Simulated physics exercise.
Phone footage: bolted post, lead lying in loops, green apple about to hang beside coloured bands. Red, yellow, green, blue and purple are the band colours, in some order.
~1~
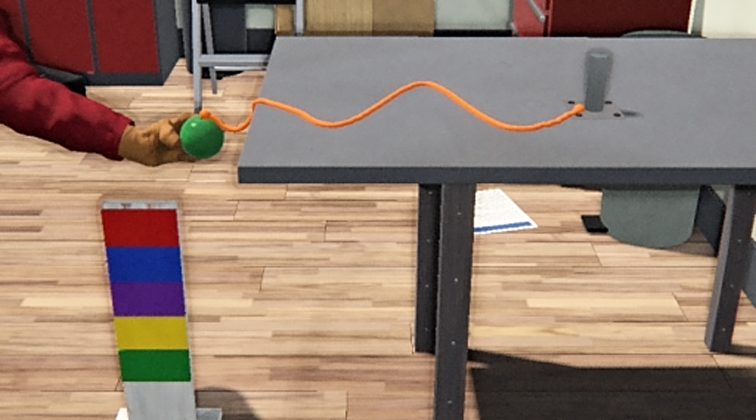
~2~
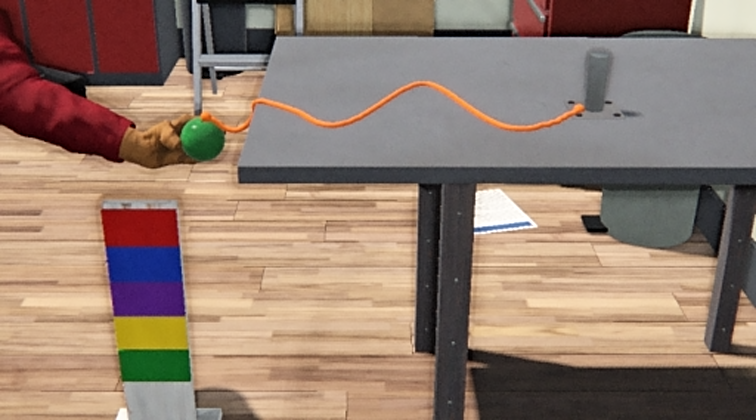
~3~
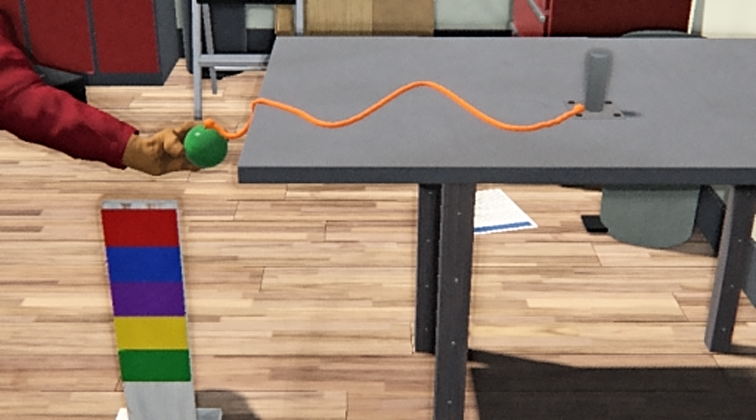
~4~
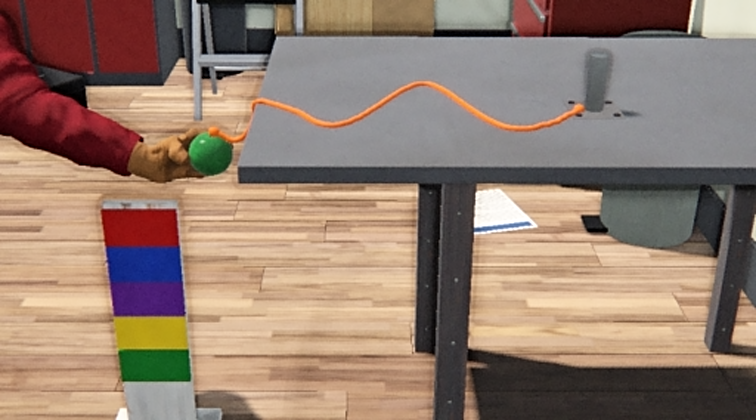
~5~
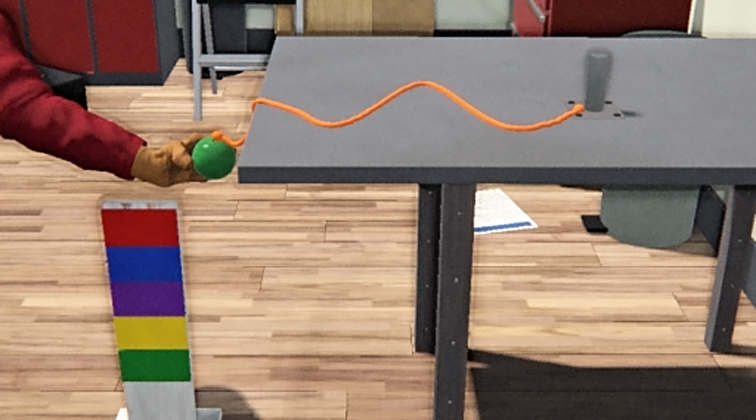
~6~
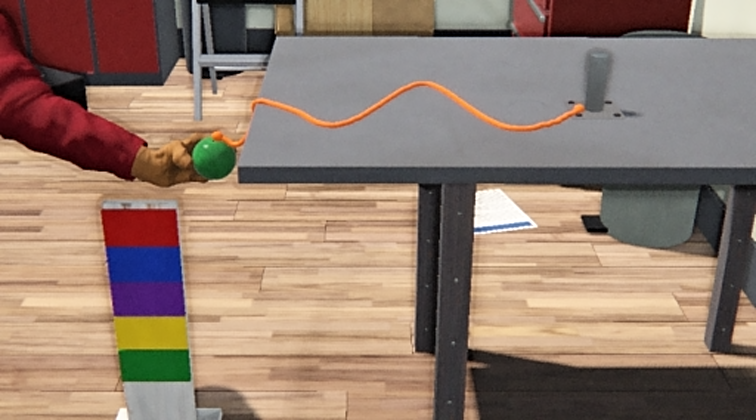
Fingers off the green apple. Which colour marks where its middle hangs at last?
Green.
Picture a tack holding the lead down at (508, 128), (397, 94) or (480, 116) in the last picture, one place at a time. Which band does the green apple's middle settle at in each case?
Try by try: Yellow, then blue, then yellow.
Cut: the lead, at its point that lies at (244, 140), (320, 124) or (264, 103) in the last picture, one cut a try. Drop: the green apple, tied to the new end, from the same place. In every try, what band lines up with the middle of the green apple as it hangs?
In order of the tries: Yellow; then red; then purple.
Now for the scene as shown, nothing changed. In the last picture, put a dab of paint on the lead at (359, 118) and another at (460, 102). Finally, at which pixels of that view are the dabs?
You'll find the first mark at (259, 168) and the second mark at (387, 105).
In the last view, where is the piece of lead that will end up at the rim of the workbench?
The one at (389, 100).
A little later, apple near (240, 360); level with green.
Next, apple near (286, 368); level with green.
When it is over, apple near (270, 368); level with green. Its middle rests at the green band.
